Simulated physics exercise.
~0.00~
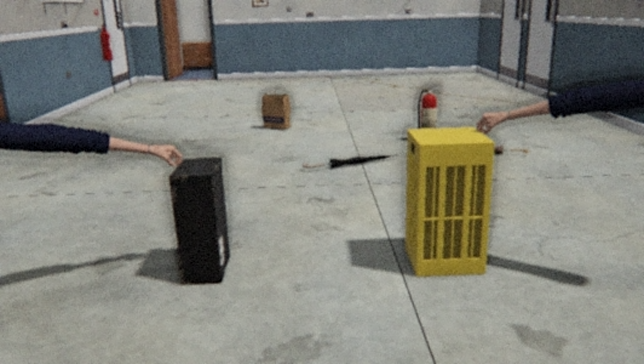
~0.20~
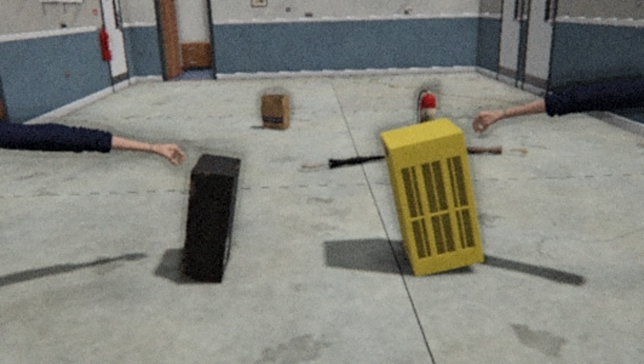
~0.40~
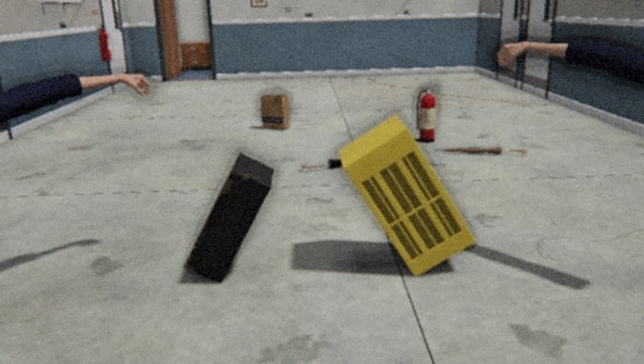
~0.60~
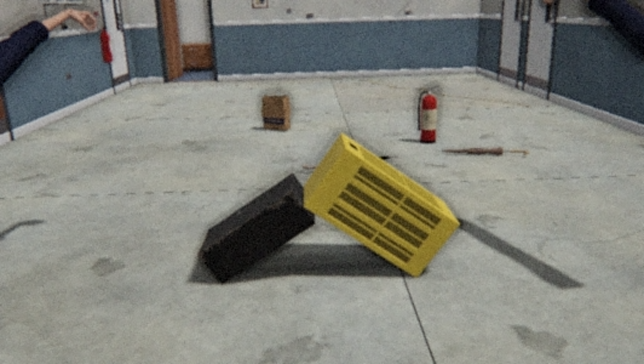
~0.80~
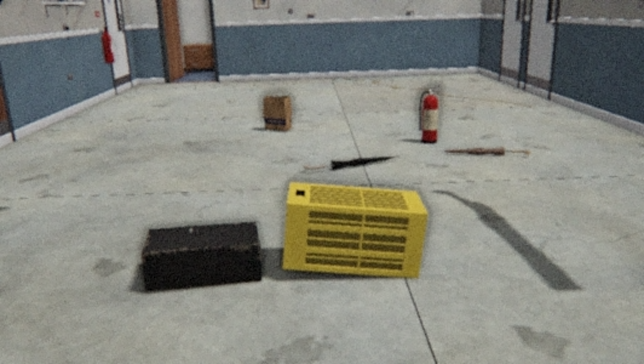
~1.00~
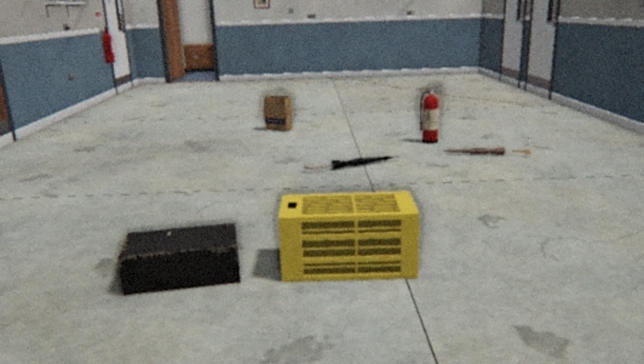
Two hands release a black box and a yellow crate, which both topple onto their sides.
